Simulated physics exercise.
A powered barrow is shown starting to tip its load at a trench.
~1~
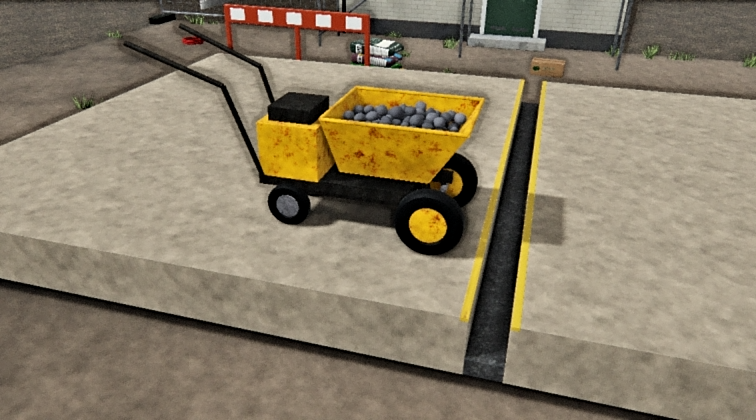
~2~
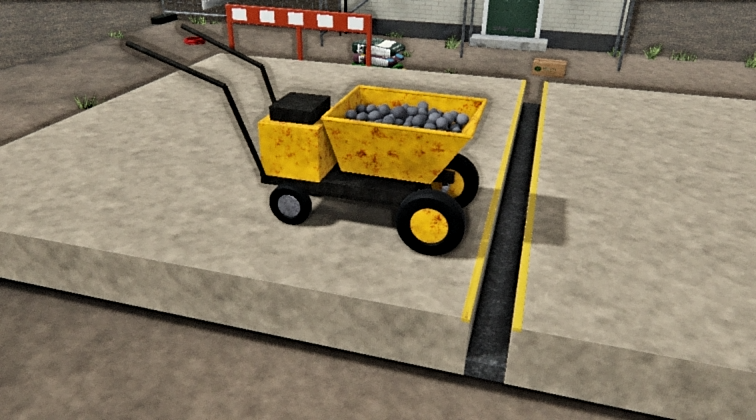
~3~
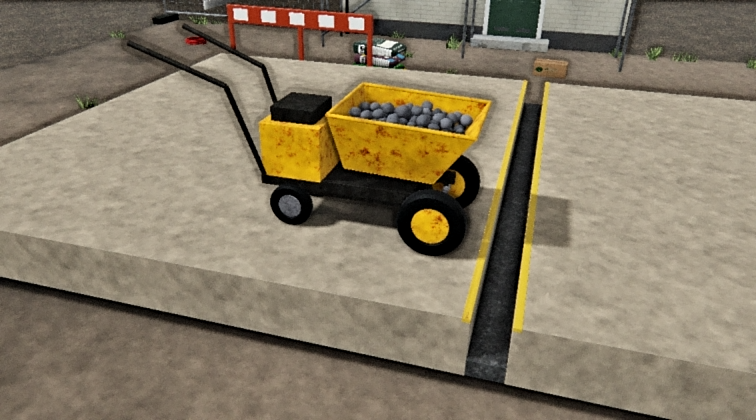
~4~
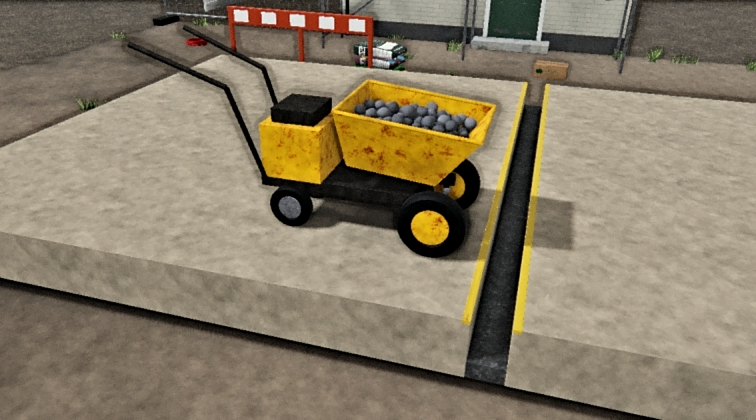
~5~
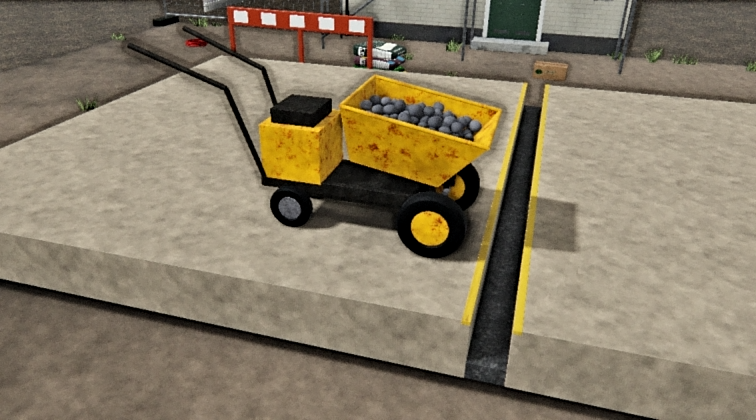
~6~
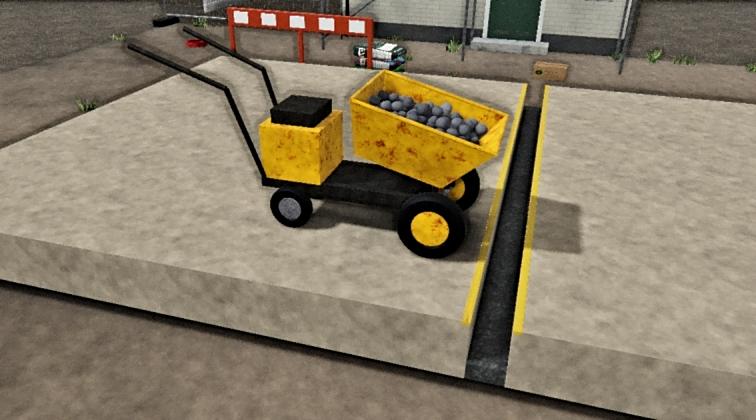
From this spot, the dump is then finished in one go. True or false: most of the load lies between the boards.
False.
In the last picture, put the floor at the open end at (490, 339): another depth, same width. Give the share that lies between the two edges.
I'd say around 0 in a hundred.
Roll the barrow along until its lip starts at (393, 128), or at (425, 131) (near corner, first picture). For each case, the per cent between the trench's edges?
First spot: About 70 percent; second spot: About 60 percent.
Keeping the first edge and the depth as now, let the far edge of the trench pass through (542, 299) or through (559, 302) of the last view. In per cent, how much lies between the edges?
First try: About 10 %; second try: About 50 %.
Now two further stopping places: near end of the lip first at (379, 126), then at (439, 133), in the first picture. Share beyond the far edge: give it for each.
0 % then 60 %.
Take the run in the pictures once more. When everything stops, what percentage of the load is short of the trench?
It works out to close to 0 per cent.
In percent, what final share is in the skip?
I'd say around 25 per cent.
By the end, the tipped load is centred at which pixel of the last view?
Last view, centre at rest - approx. (582, 249).
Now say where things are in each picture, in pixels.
Lip of the skip at (468, 136), level; top of the load at (408, 122), round cobbles; first edge of the trench at (473, 283); far edge at (520, 291), the trench under half as wide as the skip, and about as deep as wide, in the first frame.
Lip of the skip at (471, 137), level; top of the load at (411, 122), in the second frame.
Lip of the skip at (475, 139), tipped barely; top of the load at (403, 124), in the third frame.
Lip of the skip at (481, 144), tipped a little; top of the load at (400, 118), in the fourth frame.
Lip of the skip at (488, 148), tipped a little; top of the load at (394, 120), in the fifth frame.
Lip of the skip at (496, 154), tipped clearly; top of the load at (402, 117); first edge of the trench at (475, 287); far edge at (522, 295), in the sixth frame.
Soon, skip tipped steeply; all in the skip.
A while on, skip tipped right over; most in the skip; a small part beyond it; a stray few falling.
Towards the end, skip tipped right over; about a quarter in the skip; about two thirds beyond it.
Finally, skip tipped right over; about a quarter in the skip; a stray few in or heaped over the trench; most beyond it.
